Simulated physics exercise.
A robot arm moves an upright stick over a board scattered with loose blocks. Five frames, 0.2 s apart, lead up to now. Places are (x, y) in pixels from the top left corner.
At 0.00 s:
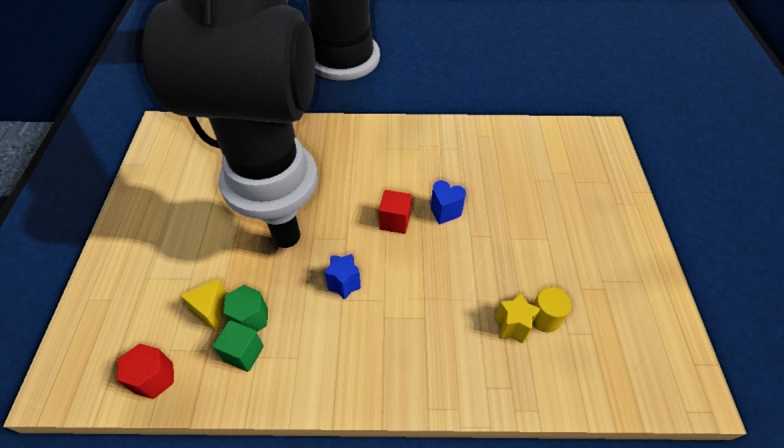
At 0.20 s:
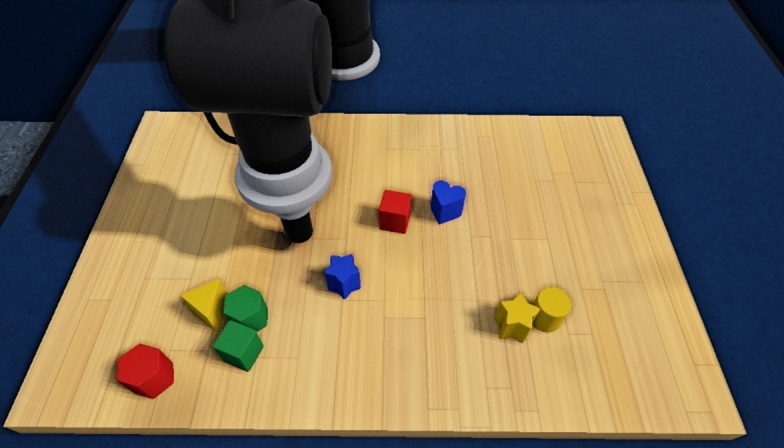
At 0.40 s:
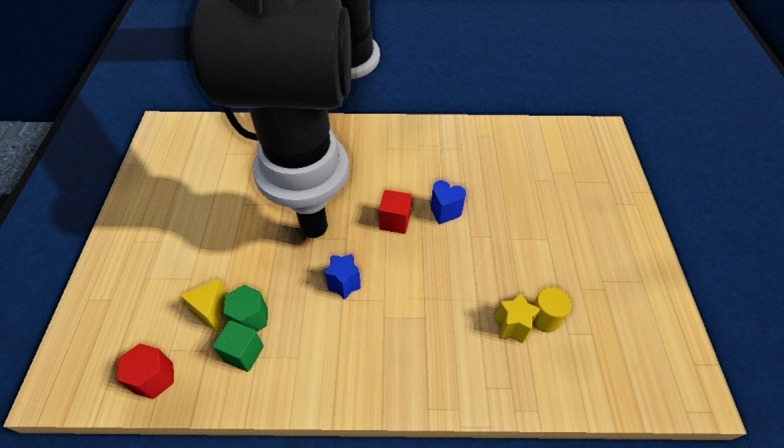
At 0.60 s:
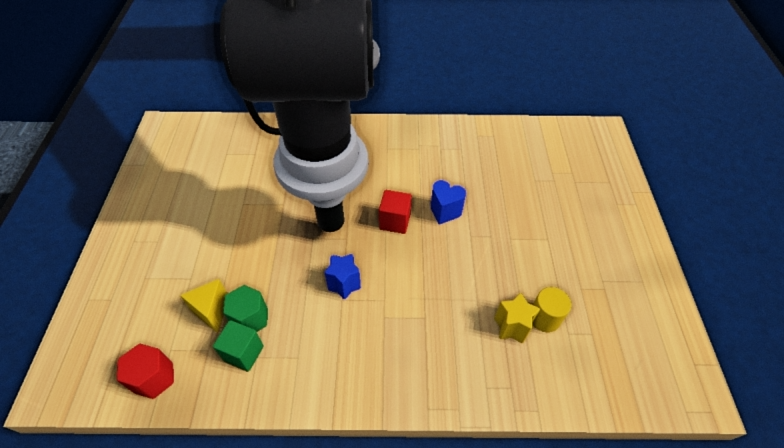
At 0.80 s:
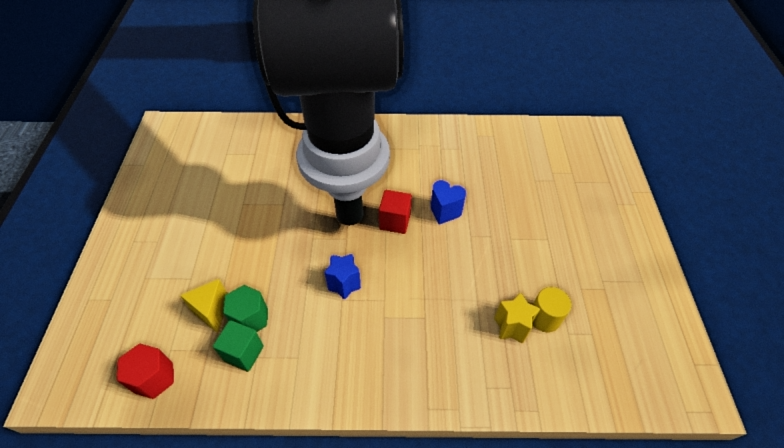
In this clip, a black robot arm above a wooden board of scattered red, blue, green and yellow blocks moves its stick steadily right and slightly away, passing behind the blue star to beside the red cube, while the blocks stay still.
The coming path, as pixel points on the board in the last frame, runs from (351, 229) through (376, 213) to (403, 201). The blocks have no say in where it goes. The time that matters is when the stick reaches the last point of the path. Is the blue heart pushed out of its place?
I believe not.
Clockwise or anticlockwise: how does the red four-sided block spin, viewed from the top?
Looking down: Clockwise.
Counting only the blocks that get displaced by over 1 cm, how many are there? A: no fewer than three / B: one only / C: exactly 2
That would be B.
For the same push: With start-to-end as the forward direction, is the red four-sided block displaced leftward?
Short answer: No.
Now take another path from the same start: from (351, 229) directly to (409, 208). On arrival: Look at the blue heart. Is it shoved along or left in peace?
It is shifted.
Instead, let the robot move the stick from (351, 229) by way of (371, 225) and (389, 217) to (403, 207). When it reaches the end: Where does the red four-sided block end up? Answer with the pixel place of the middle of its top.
It should be at about (431, 193).
The first path, step by step. Halfway along, stick (377, 199); red four-sided block (402, 201), turned 15° clockwise.
At the end, stick (404, 187); red four-sided block (416, 200), turned 50° clockwise; blue heart unmoved.
